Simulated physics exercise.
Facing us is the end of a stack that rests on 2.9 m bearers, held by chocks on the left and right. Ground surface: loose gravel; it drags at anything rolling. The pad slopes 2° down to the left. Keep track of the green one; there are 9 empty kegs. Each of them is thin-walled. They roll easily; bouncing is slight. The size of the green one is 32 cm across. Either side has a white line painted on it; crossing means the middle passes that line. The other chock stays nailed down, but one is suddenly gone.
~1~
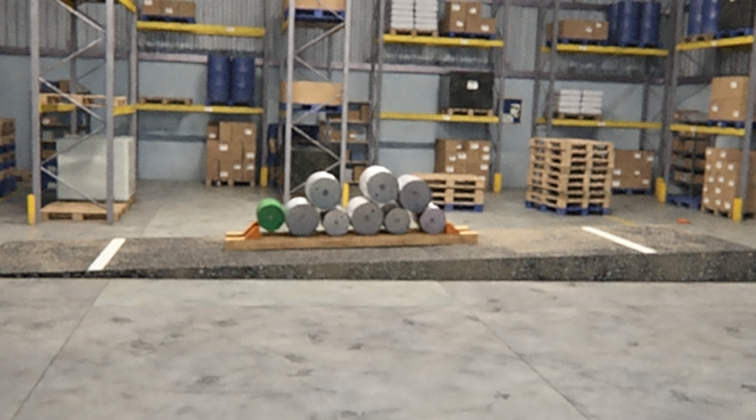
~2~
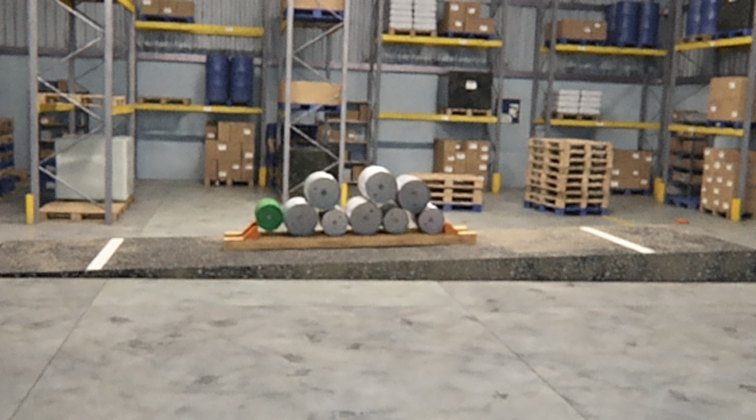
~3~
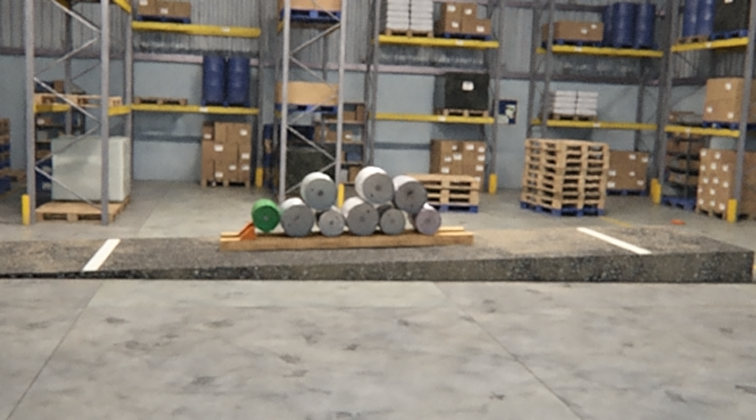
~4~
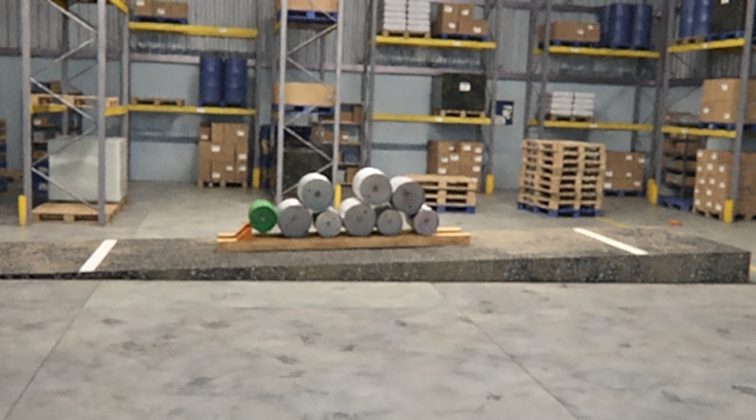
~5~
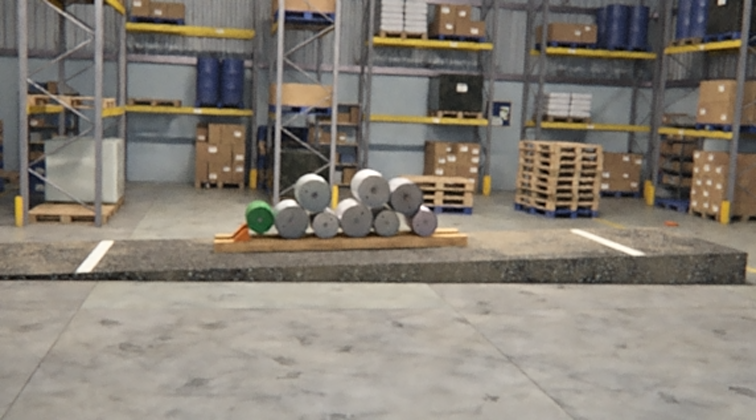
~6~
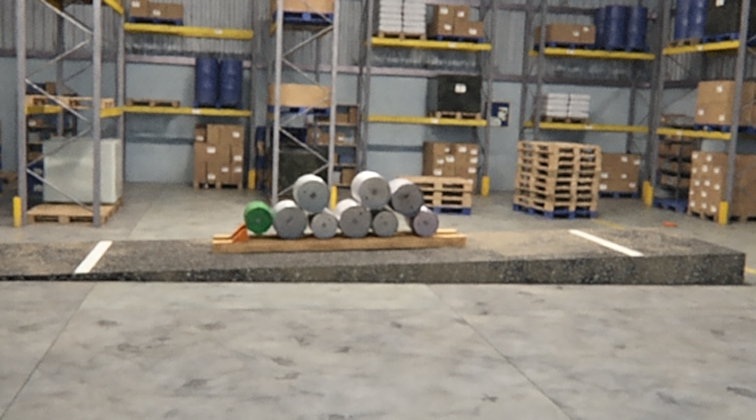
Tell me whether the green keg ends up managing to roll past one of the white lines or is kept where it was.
It is kept where it was.
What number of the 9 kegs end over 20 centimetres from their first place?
The number you get is 2.
Another 0.3 s on from the last picture, green is on the bearers, 50 cm from the bearers' left end; 0 of 9 have crossed.
In the end (2.2 s after the last picture), green is on the bearers, 50 cm from the bearers' left end; 0 of 9 have crossed.
